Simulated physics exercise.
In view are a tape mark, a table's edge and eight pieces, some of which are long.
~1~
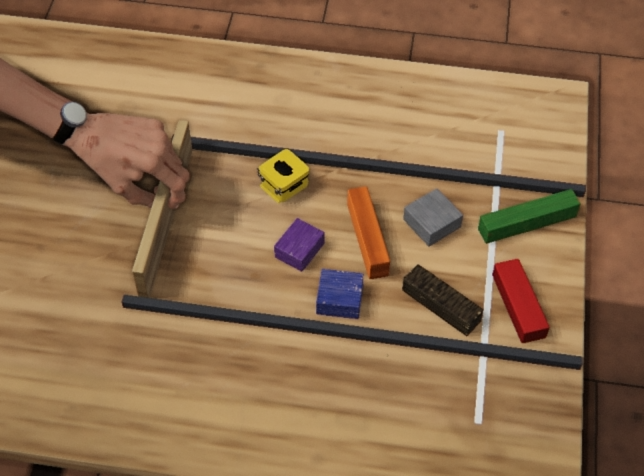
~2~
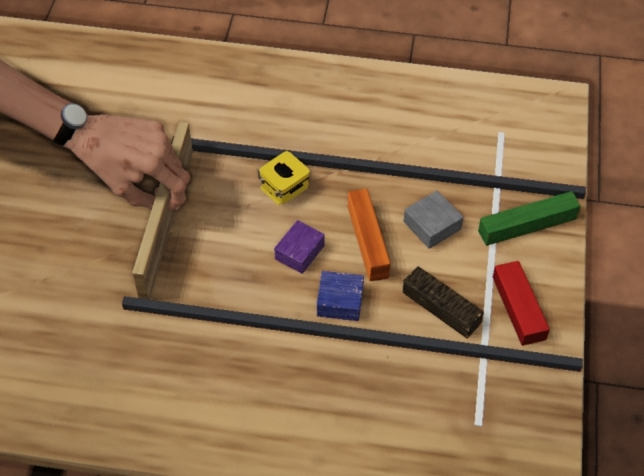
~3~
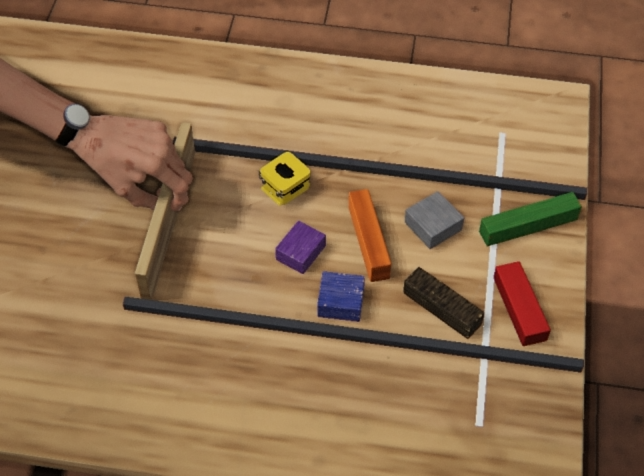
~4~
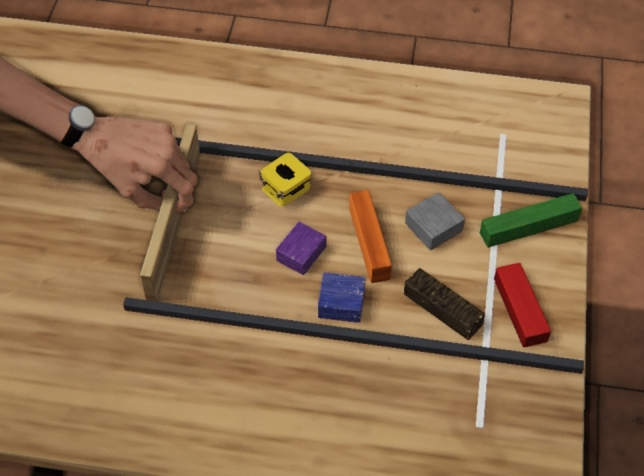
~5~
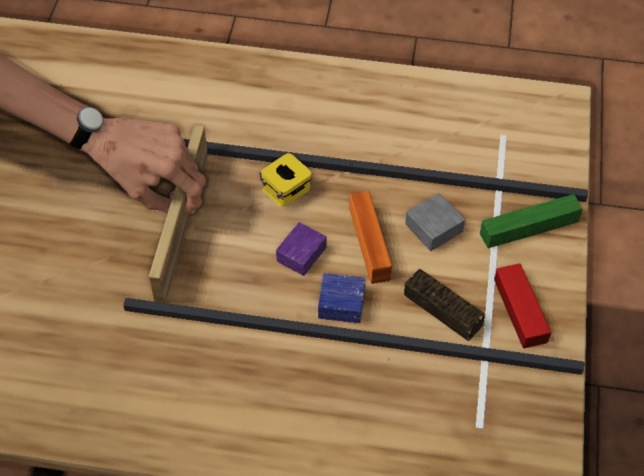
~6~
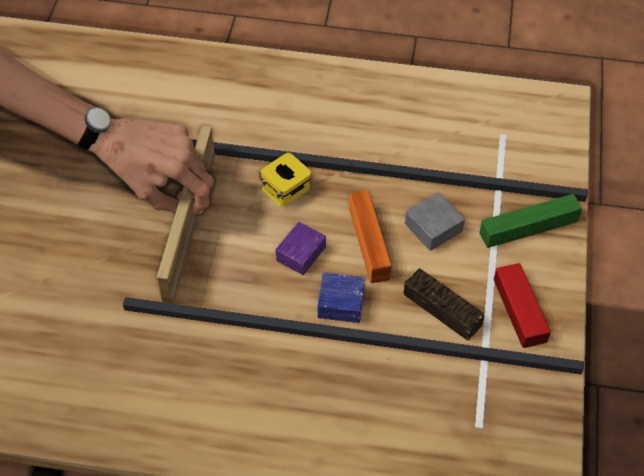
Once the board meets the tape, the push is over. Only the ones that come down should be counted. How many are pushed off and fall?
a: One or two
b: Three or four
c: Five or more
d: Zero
a.
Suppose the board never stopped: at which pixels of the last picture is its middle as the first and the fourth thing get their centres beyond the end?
(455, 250) and (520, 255).
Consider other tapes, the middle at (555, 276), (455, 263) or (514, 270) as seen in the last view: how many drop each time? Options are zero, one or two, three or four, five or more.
Counts as listed: Five or over / none / 3 or 4.
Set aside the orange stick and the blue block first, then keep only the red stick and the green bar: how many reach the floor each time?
1 for the first case, 0 for the second.
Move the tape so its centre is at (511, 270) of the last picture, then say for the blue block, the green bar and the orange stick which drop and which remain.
The blue block is still there. The green bar is gone. The orange stick is still there.
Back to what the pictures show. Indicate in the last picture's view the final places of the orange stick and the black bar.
Final spots - orange stick (538, 257), black bar (571, 332).
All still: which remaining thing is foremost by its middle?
Answer: The red stick.
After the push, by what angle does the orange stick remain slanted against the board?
Around 0 degrees.
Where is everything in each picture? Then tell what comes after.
The first frame shows green bar (529, 217); red stick (520, 301); black bar (442, 300); board (164, 207); tape (491, 263).
The second frame shows red stick (520, 302); orange stick (368, 234).
The third frame shows black bar (443, 303); grey block (434, 220).
The fourth frame shows green bar (531, 220); purple block (301, 248).
The fifth frame shows red stick (522, 305); board (180, 212).
The sixth frame shows green bar (531, 221); red stick (521, 305); black bar (443, 304); board (187, 213); tape (492, 267).
A little later, none off yet; green bar at rest near (531, 221); red stick at rest near (521, 305); black bar at rest near (443, 304).
Next, none off yet; green bar at rest near (531, 221); red stick at rest near (521, 305); black bar moving near (454, 310).
Later still, none off yet; green bar shifted a little near (584, 222); red stick shifted a little near (542, 301); black bar shifted about its own width near (530, 322).
When it is over, the number that fall off is one or two; down, green bar.
